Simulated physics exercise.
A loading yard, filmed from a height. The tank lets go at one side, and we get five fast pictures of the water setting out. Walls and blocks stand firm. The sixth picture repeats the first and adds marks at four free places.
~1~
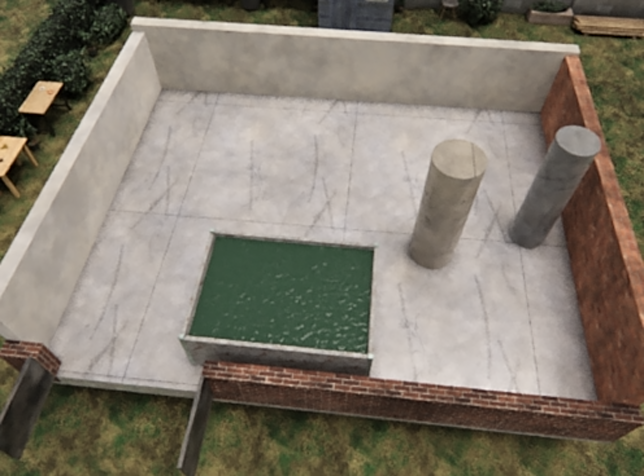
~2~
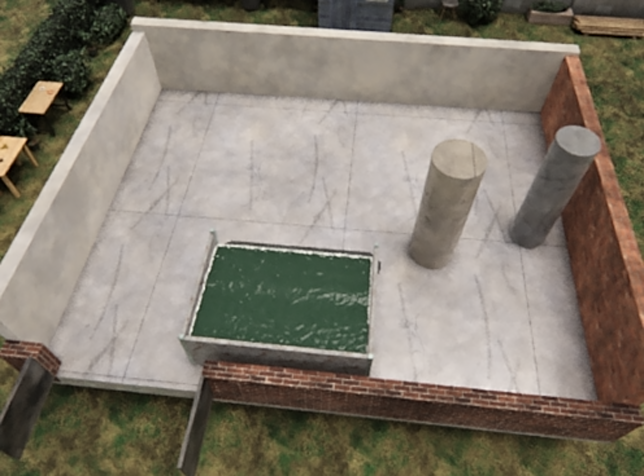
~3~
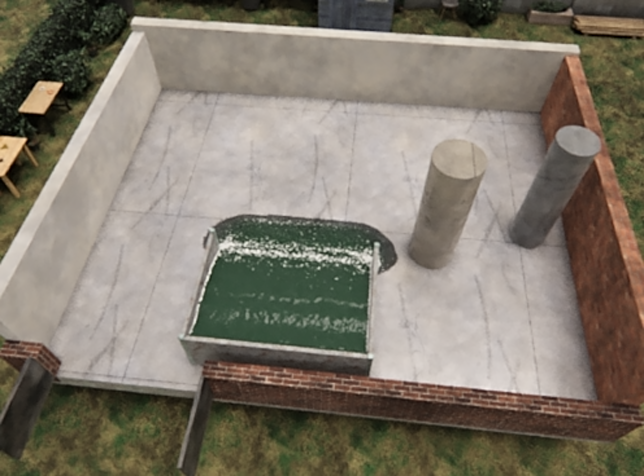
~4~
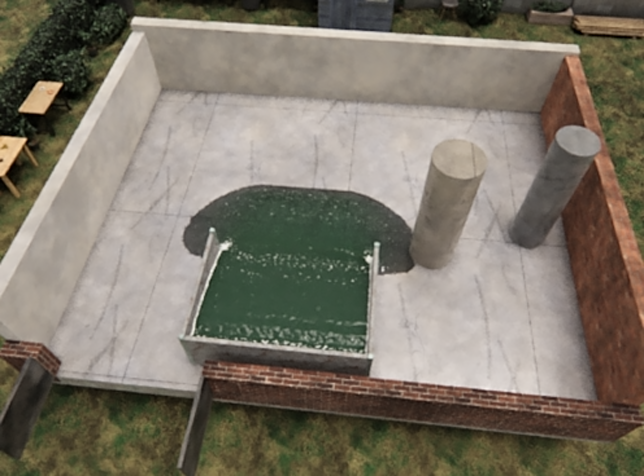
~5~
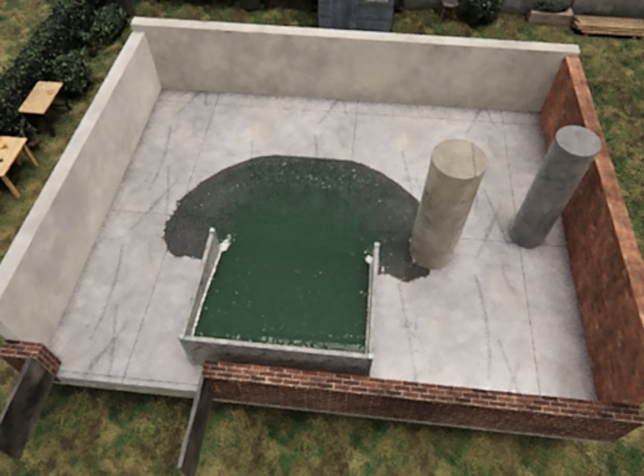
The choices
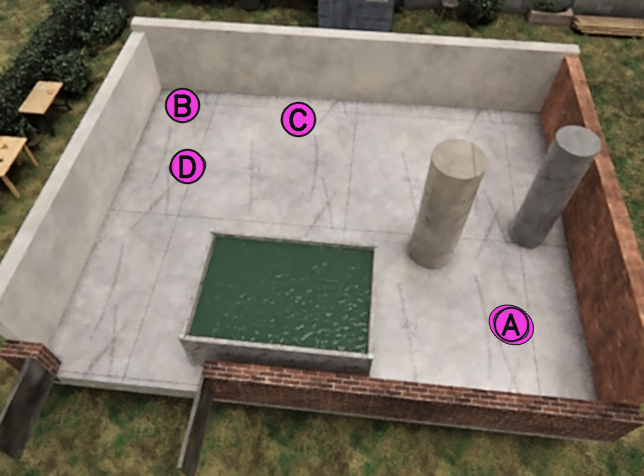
The footage shows a walled yard from above, where green water in a rectangular tank churns and pours out over its far side, spreading across the pale floor in a widening dark arc that reaches the base of the nearer pillar.
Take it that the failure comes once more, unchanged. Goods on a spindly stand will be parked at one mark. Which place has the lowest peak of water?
Best: A.
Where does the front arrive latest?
Here it is place A.
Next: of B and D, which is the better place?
Place D.
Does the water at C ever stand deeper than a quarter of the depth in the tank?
Yes, clearly.
In magenta, A at (511, 324); B at (182, 105); C at (298, 119); D at (187, 166).
For place A, the water peaks at about 14 % of the depth that stood in the tank.
For place B, the water peaks at about 53 % of the depth that stood in the tank.
For place C, the water peaks at about 40 % of the depth that stood in the tank.
For place D, the water peaks at about 28 % of the depth that stood in the tank.
